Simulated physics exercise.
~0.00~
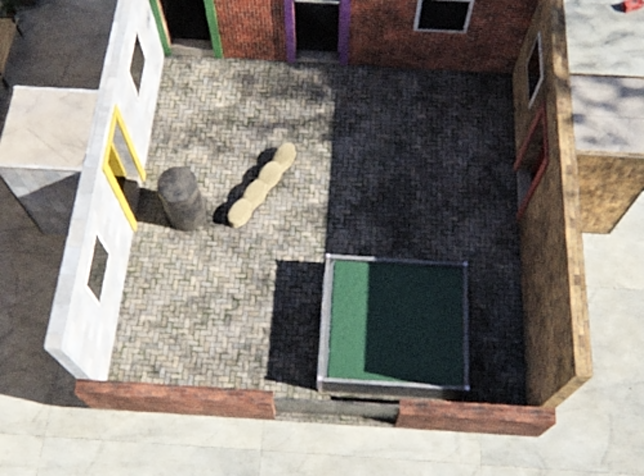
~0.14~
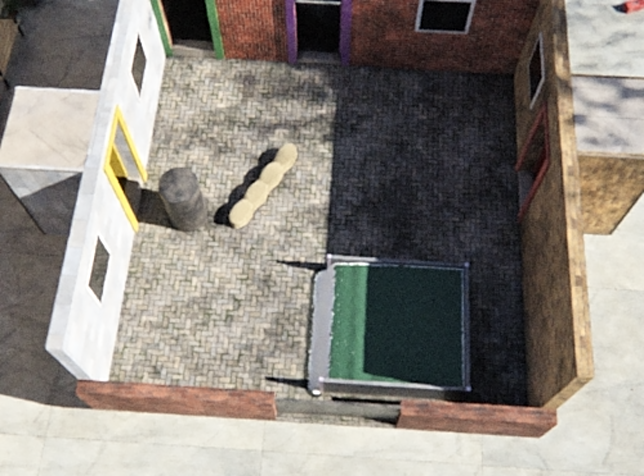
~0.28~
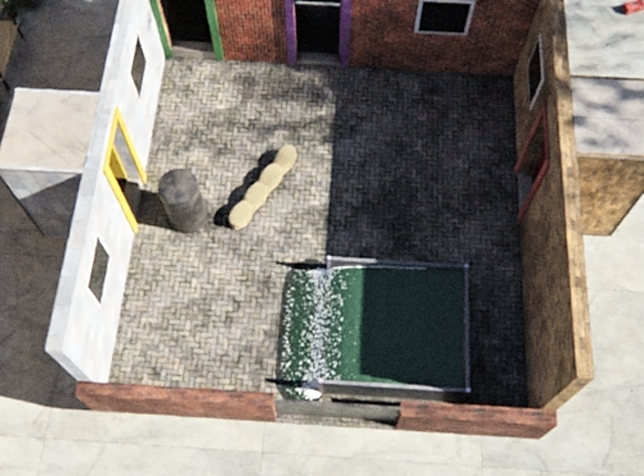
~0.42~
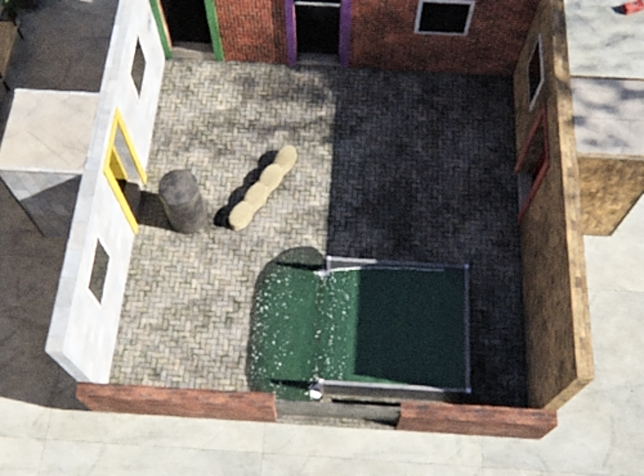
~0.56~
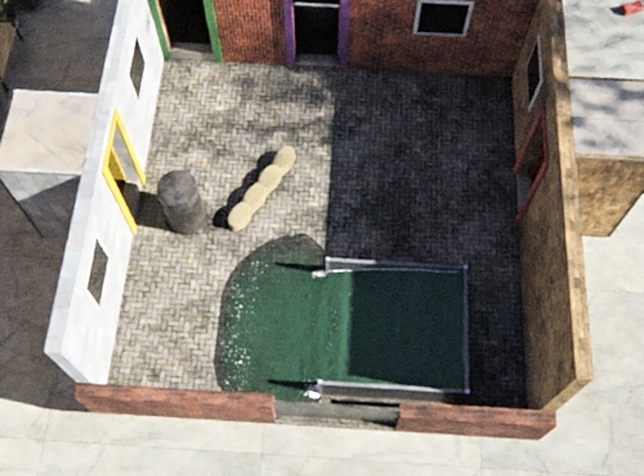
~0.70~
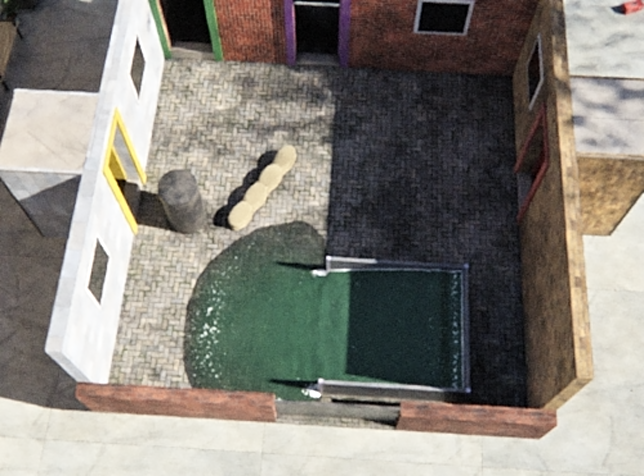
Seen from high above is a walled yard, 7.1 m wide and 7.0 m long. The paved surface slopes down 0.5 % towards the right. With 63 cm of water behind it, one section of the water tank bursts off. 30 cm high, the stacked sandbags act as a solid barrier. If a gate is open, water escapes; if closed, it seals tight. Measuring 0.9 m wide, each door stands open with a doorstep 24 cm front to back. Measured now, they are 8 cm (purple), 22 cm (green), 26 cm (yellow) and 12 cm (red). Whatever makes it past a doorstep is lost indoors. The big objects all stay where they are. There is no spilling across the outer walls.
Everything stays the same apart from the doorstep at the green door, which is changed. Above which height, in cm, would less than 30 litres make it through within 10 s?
Above roughly 12 cm.
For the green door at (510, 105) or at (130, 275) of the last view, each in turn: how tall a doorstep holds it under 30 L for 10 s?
In turn: Roughly 11.5 cm, roughly 25 cm.
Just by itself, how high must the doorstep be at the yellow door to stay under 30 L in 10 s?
For the yellow door, about 12.5 cm.
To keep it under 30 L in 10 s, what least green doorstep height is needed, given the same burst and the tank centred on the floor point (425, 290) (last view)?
Then it needs to be around 7.5 cm high.
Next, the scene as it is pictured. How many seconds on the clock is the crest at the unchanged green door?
Roughly 4.0 s.
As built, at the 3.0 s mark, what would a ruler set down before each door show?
Depth (cm): Purple 0 / green 0 / yellow 17 / red 0.
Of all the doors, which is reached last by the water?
The answer is the red door.
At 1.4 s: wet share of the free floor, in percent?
Wet: Close to 25 %.
After 1.4 s water covers 25 % of the floor, deepest (36 cm) near (108, 384); it has not reached the green door.
After 3.0 s water covers 40 % of the floor, deepest (36 cm) near (106, 394); it has not reached the green door.
After 10.0 s water covers 95 % of the floor, deepest (14 cm) near (510, 96); 6 cm at the green door, 0 litres in over its 22 cm doorstep.
At the green door as built, the water arrived by 3.6 s and peaked near 21 cm at 4.2 s.
Run again over the same 10 s with other heights there, 48 litres in over 10.5 cm, 14 litres over 14 cm. The limit of 30 litres is kept from about 12 cm up.
